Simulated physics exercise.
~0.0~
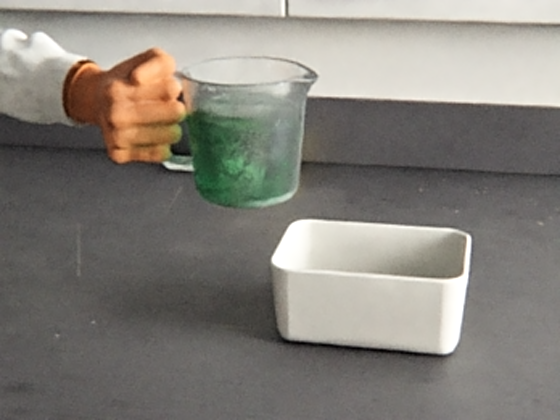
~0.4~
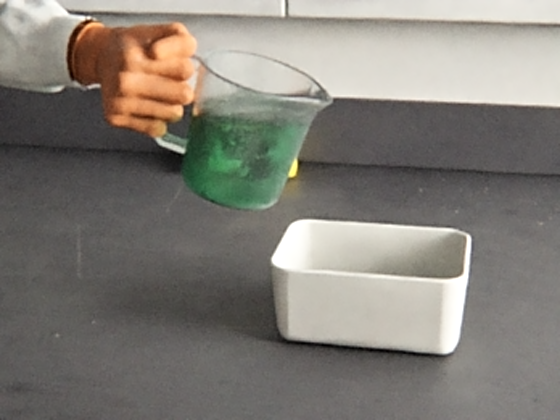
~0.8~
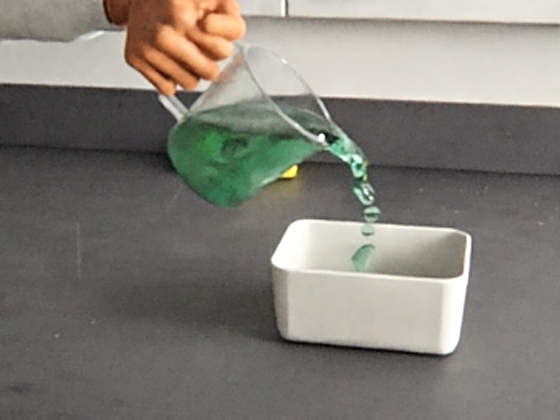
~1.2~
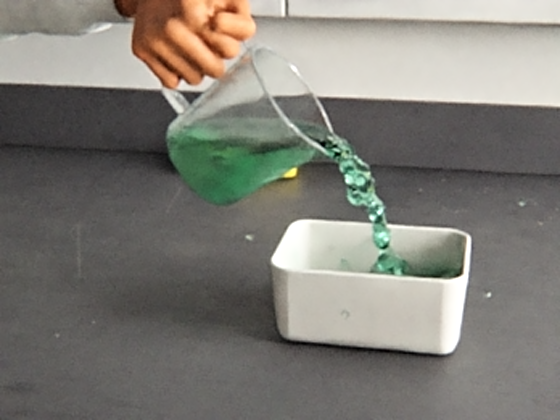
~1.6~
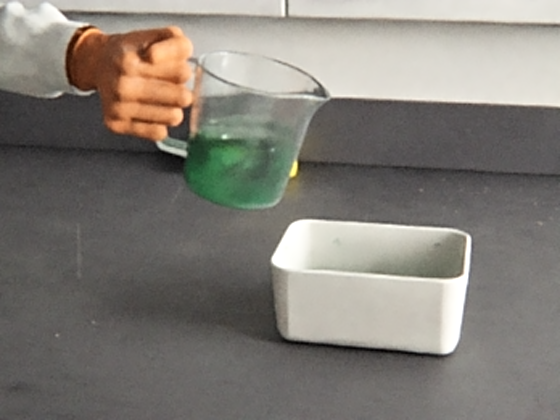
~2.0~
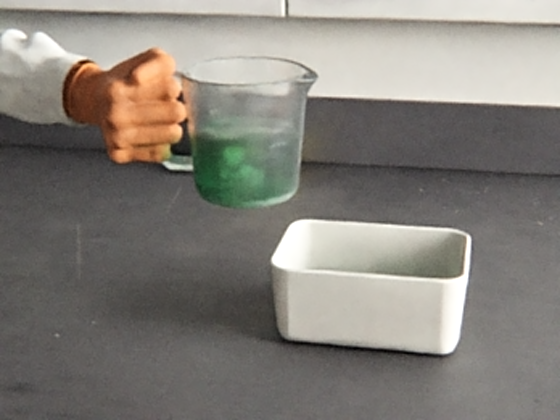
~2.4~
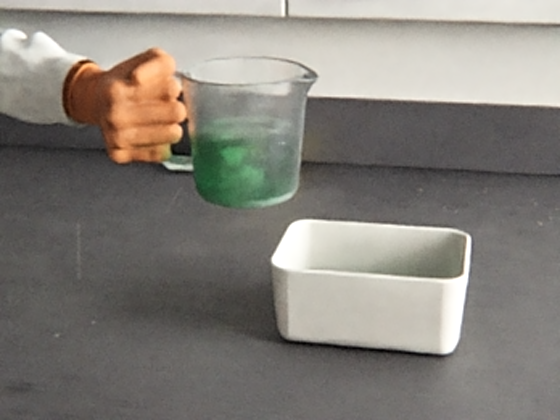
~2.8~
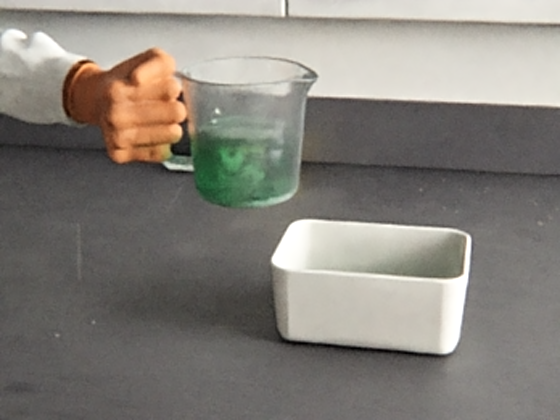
A hand tips a glass jug, pours some green liquid into a white tub, then rights it.
